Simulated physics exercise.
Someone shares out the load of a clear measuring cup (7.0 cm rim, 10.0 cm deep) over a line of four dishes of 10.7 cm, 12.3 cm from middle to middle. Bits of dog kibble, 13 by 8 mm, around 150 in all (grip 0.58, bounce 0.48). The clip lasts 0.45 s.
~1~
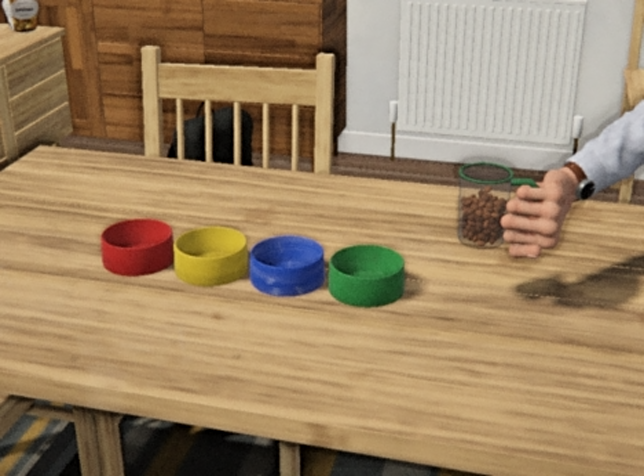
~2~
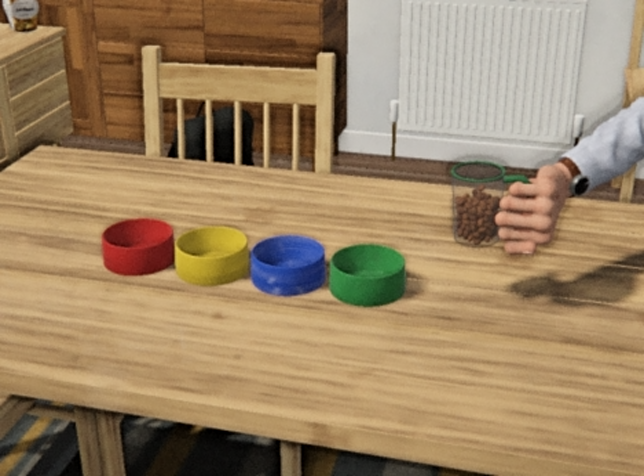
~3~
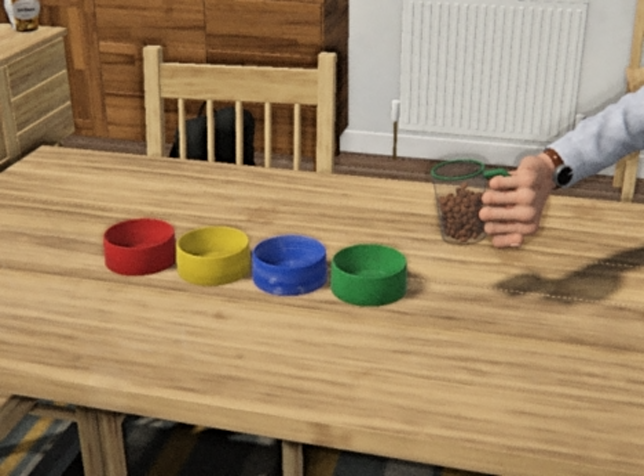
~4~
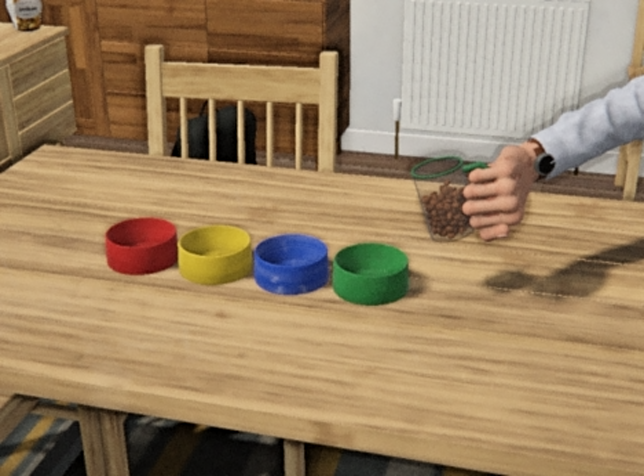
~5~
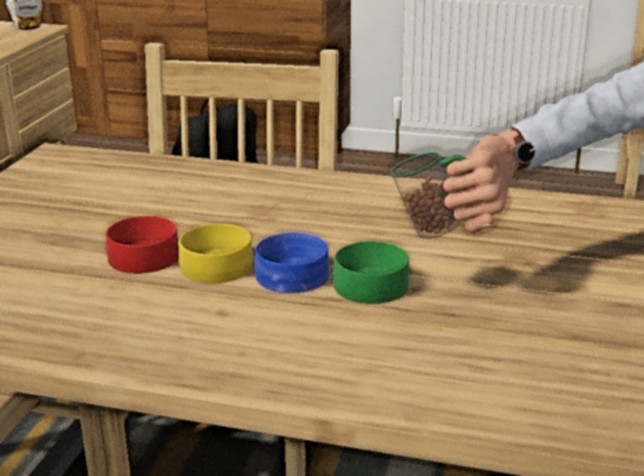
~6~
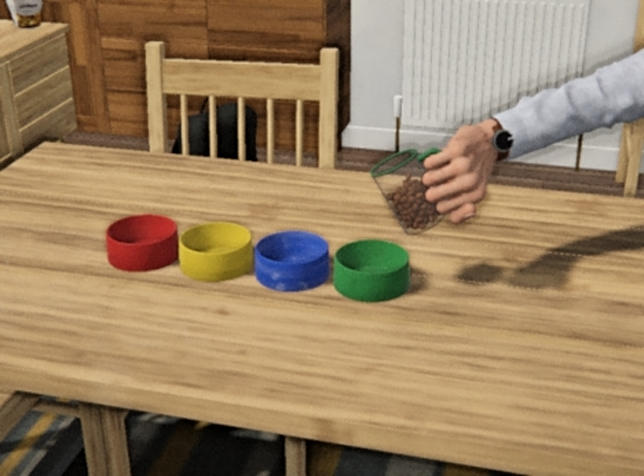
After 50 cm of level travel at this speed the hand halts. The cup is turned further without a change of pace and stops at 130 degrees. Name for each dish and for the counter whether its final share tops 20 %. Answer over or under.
Red: Over, blue: Under, green: Under, yellow: Under, counter: Under.
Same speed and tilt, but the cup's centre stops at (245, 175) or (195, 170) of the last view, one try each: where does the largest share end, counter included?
Most goes to: Yellow; red.
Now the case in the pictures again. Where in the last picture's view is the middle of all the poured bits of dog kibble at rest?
Around (137, 243).
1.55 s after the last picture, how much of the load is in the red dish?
Near 95 per cent so far.
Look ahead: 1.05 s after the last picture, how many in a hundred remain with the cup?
About 95 per cent.
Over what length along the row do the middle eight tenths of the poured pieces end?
Some 6 cm.
Then, 0.64 s after the last picture, tilt 77 degrees; cup holds 100 %.
Then, 1.05 s after the last picture, tilt 108 degrees; cup holds 95 %.
Then, 1.55 s after the last picture, tilt 130 degrees; cup holds 0 %, red 95 %.
In the end, red 95 %, blue 0 %, green 0 %, yellow 0 %, counter 5 %.
